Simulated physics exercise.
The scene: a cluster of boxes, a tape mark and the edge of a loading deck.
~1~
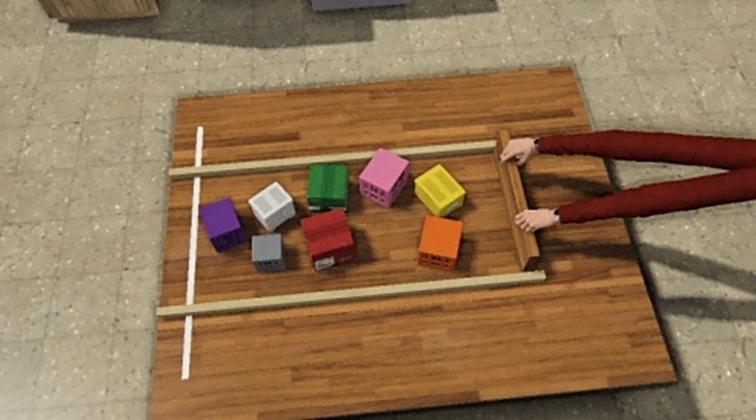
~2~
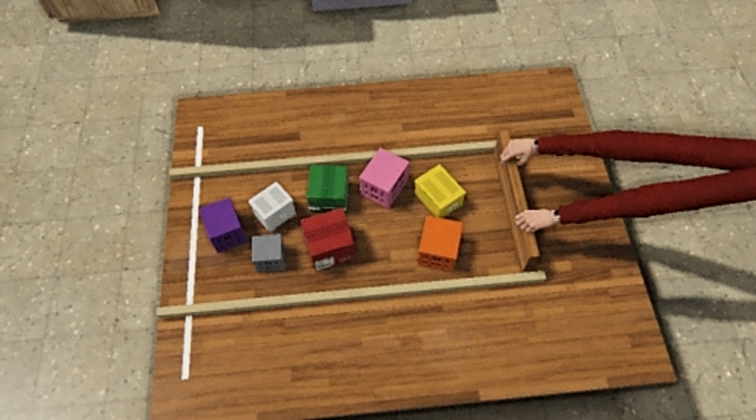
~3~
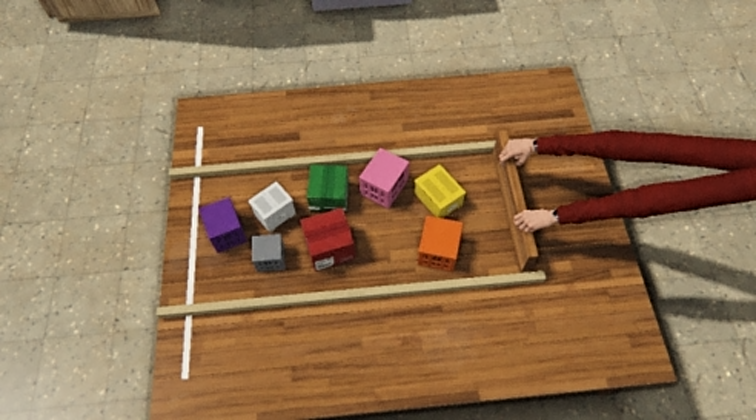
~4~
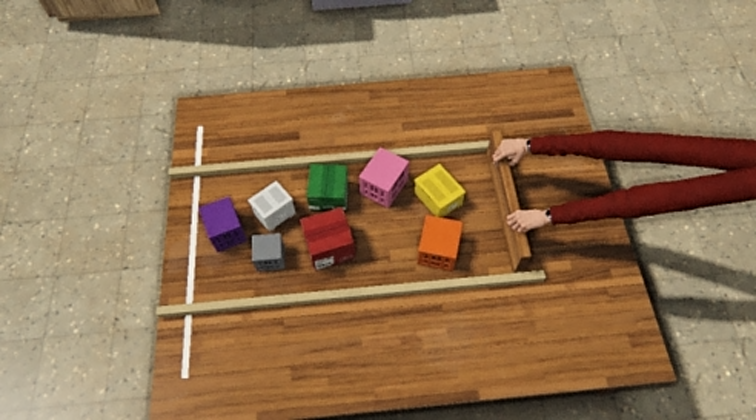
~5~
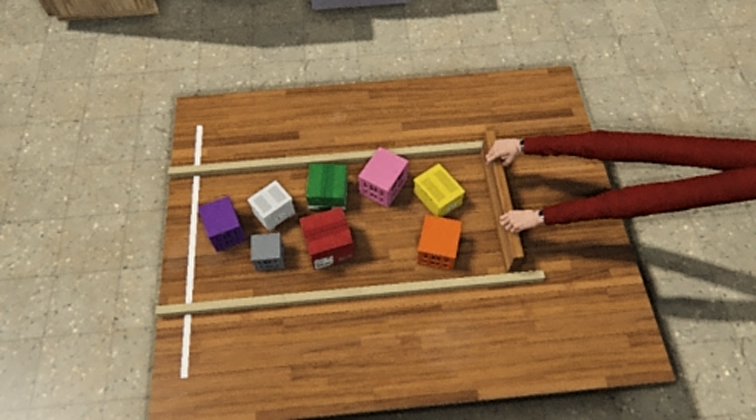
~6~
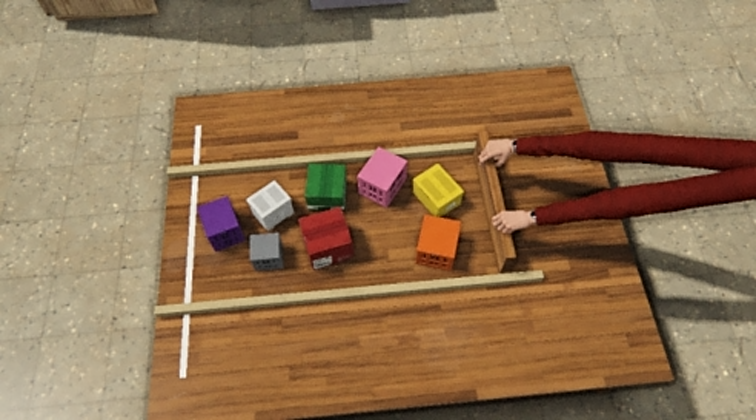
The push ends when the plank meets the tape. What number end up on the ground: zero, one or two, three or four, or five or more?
The number that fall off is five or more.
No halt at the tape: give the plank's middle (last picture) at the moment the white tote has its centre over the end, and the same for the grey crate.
Its middle is around (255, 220) and around (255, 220).
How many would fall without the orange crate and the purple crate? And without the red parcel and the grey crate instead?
It would be 3 and 3.
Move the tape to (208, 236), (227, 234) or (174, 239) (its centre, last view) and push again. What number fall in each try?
It would be 5, 3 and 8.
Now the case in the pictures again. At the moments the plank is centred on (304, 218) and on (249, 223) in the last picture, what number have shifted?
By then 8, and 8.
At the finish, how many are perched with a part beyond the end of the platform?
Overhanging: 3.
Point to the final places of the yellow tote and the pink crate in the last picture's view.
The yellow tote at (172, 231), the pink crate at (165, 189).
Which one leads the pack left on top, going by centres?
Foremost is the pink crate.
Early on, none off yet; purple crate at rest near (222, 224); grey crate at rest near (267, 252); white tote at rest near (271, 206).
A while later, none off yet; purple crate travelled a little near (200, 233); grey crate travelled about its own width near (230, 258); white tote travelled about its own width near (231, 218).
Further along, one off so far; purple crate in the air near (141, 284); grey crate travelled well along near (152, 269); white tote travelled well along near (157, 227).
Finally, the number that fall off is five or more; lost, green box, red parcel, white tote, grey crate and purple crate.
